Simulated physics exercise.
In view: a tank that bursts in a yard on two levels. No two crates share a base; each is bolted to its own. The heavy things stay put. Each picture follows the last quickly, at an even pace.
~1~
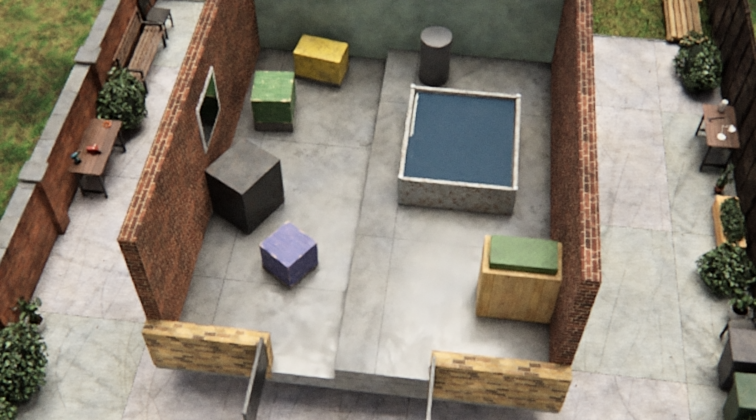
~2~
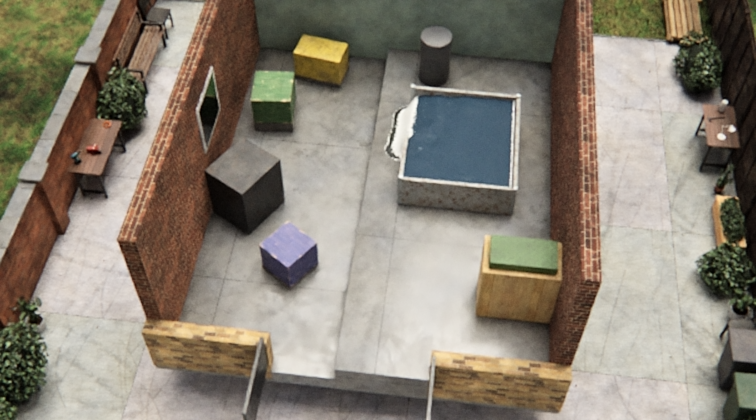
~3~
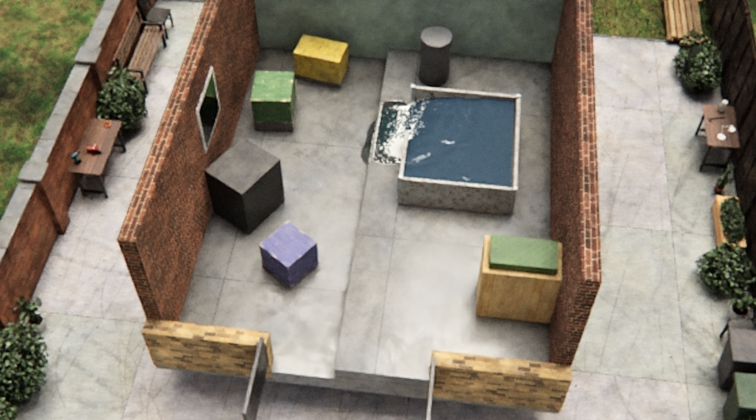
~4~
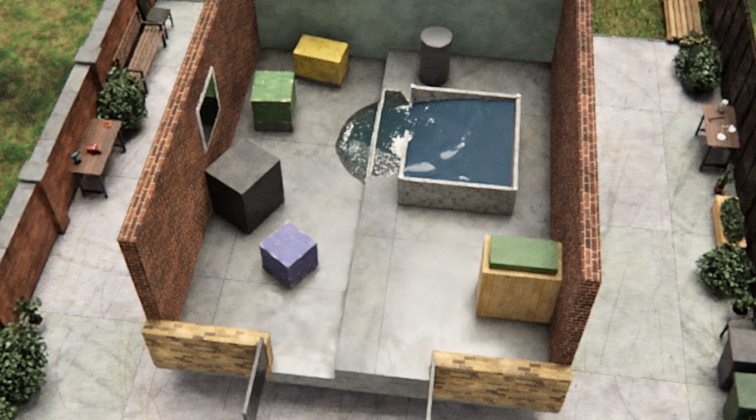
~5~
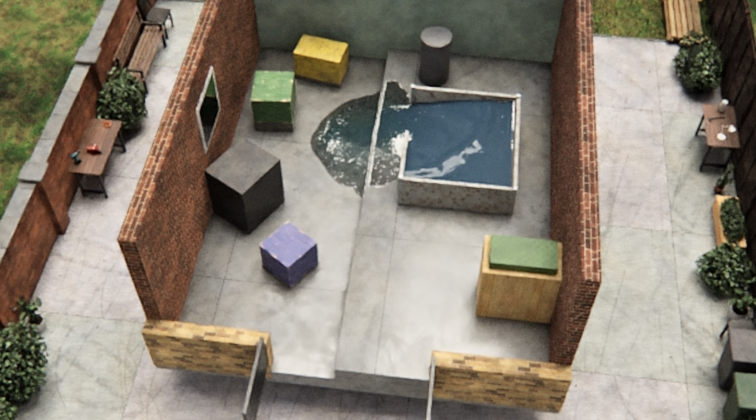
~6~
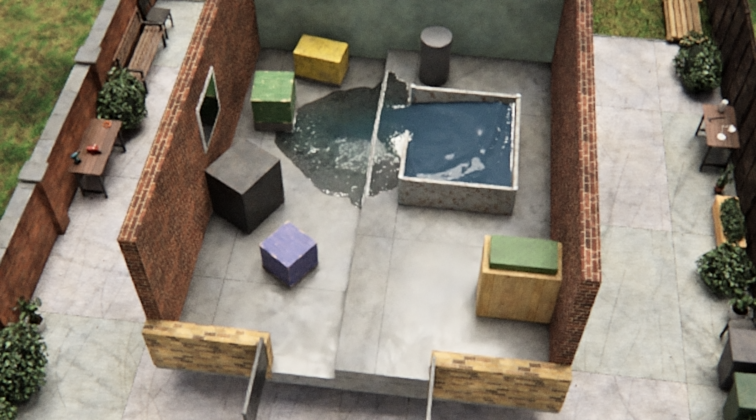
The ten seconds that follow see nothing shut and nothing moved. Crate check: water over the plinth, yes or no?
Green crate yes, blue crate yes, yellow crate yes.
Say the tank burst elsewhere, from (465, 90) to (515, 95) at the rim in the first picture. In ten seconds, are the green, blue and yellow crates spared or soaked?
Here's how it goes: The green crate is left untouched, the blue crate is swamped, and the yellow crate is swamped.
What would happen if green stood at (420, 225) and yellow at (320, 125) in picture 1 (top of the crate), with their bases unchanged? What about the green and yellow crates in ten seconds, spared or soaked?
Green crate: Not reached; yellow crate: Overtopped.
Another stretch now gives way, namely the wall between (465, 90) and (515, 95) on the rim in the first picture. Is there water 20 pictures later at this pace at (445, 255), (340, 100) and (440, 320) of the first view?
One by one, they turn out not soaked, drenched and not soaked.
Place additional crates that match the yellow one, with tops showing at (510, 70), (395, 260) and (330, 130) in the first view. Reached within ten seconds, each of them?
So, the first one stays clear of it, the next one stays clear of it, and the final one gets caught.
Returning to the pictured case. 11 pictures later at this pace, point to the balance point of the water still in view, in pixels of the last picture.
My guess is about (383, 138).
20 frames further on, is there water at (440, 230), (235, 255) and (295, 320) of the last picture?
First spot clear, second spot swamped, third spot clear.
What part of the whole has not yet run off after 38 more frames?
Some 100 parts in a hundred have not run off.
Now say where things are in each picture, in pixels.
The water tank at (461, 139) is whole and still, in the first frame.
The front is at (404, 111), out from the gap at (411, 126), in the second frame.
The front is at (367, 159), out from the gap at (411, 128), in the third frame.
The front is at (341, 151), out from the gap at (411, 129), in the fourth frame.
The front is at (315, 144), out from the gap at (411, 128), in the fifth frame.
Water pours out at (411, 128) and has run to (281, 143), in the sixth frame.
A moment on, water covers 25 % of the floor; the green crate water round its plinth, the blue crate not reached, the yellow crate water round its plinth.
Next, water covers 30 % of the floor; the green crate water round its plinth, the blue crate water round its plinth, the yellow crate water round its plinth.
Then, water covers 35 % of the floor; the green crate water round its plinth, the blue crate water round its plinth, the yellow crate water round its plinth.
Later, water covers 50 % of the floor; the green crate water round its plinth, the blue crate water round its plinth, the yellow crate water round its plinth.
In the end, water covers 50 % of the floor; the green crate was topped, the blue crate was topped, the yellow crate was topped.
